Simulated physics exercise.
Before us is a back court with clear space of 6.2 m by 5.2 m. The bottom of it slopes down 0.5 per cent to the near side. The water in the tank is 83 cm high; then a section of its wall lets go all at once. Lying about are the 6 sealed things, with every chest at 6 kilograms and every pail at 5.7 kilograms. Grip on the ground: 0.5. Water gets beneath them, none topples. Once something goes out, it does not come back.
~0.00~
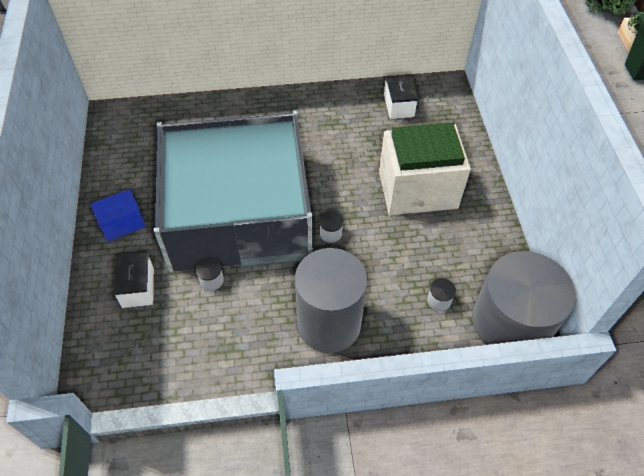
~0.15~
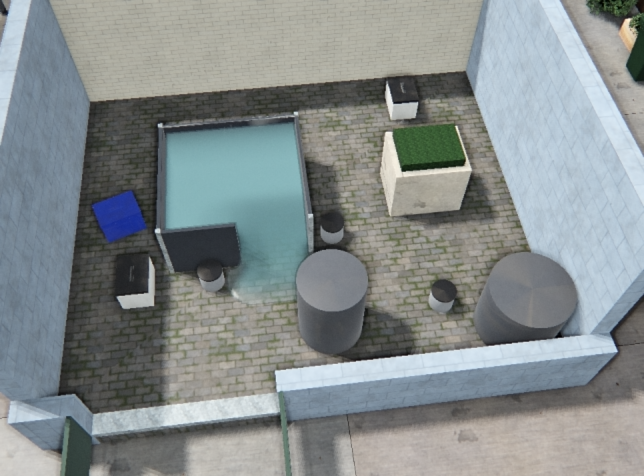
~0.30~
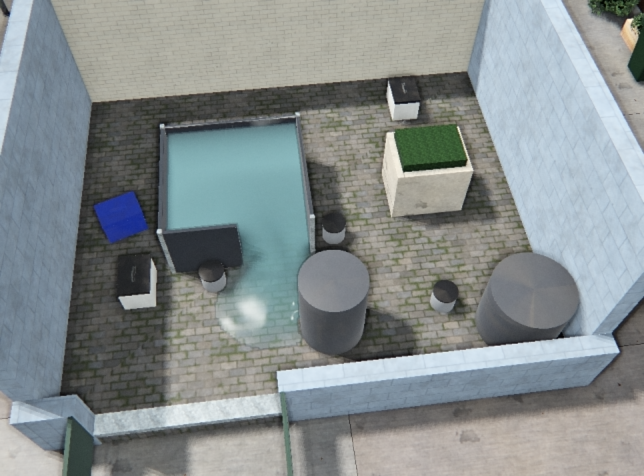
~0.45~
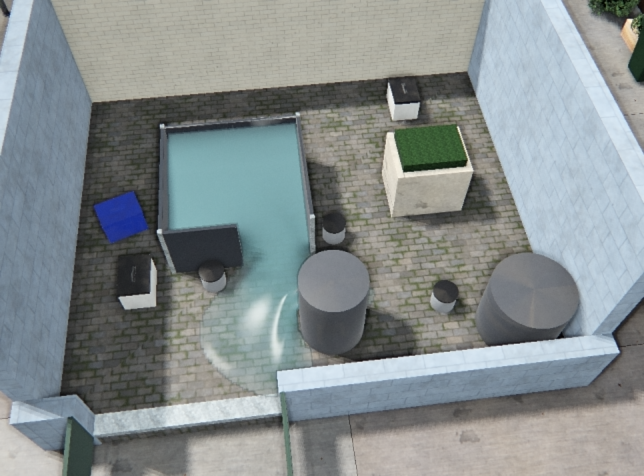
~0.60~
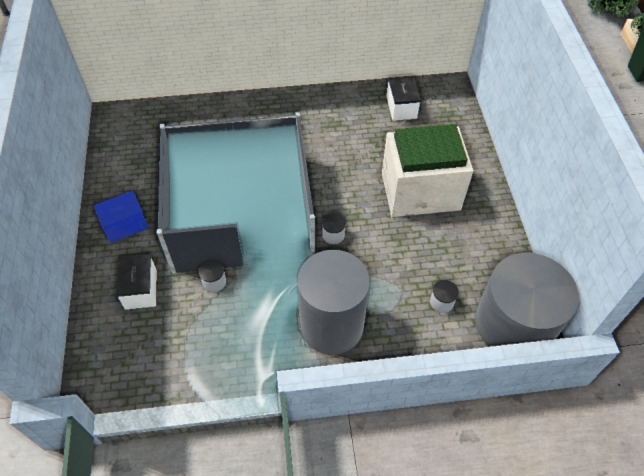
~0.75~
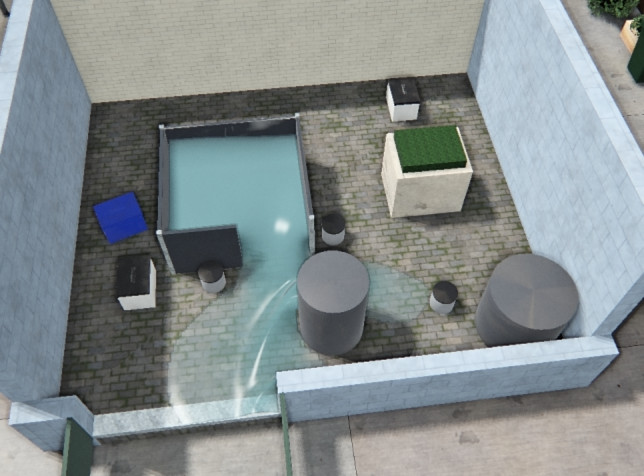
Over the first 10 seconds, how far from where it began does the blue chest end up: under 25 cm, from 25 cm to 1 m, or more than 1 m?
Expect it to remain essentially still.
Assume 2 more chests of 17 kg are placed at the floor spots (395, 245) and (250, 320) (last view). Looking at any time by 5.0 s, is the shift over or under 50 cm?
In the order asked: Clear of the mark; clear of the mark.
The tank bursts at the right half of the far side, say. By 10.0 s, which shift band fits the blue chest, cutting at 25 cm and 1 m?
In that scenario the blue chest would have been washed far off.
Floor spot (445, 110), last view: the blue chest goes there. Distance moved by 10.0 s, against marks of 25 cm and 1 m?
From that spot, it is pushed far off.
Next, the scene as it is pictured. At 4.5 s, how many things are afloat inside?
At that point I count 1.
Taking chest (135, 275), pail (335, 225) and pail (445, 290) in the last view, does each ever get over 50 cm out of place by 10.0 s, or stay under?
Within, within, beyond.
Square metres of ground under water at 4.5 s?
Some 21 m2 of it.
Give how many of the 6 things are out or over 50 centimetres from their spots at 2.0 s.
By my reckoning, 0.
After 2.0 s the blue chest is near (118, 209), 0.0 m from its start, aground; 0 of 6 are out; 1 afloat.
After 4.5 s the blue chest is near (118, 209), 0.0 m from its start, aground; 0 of 6 are out; 1 afloat.
After 7.0 s the blue chest is near (118, 209), 0.0 m from its start, aground; 0 of 6 are out; 1 afloat.
After 10.0 s the blue chest is near (118, 209), 0.0 m from its start, aground; 0 of 6 are out; 1 afloat.
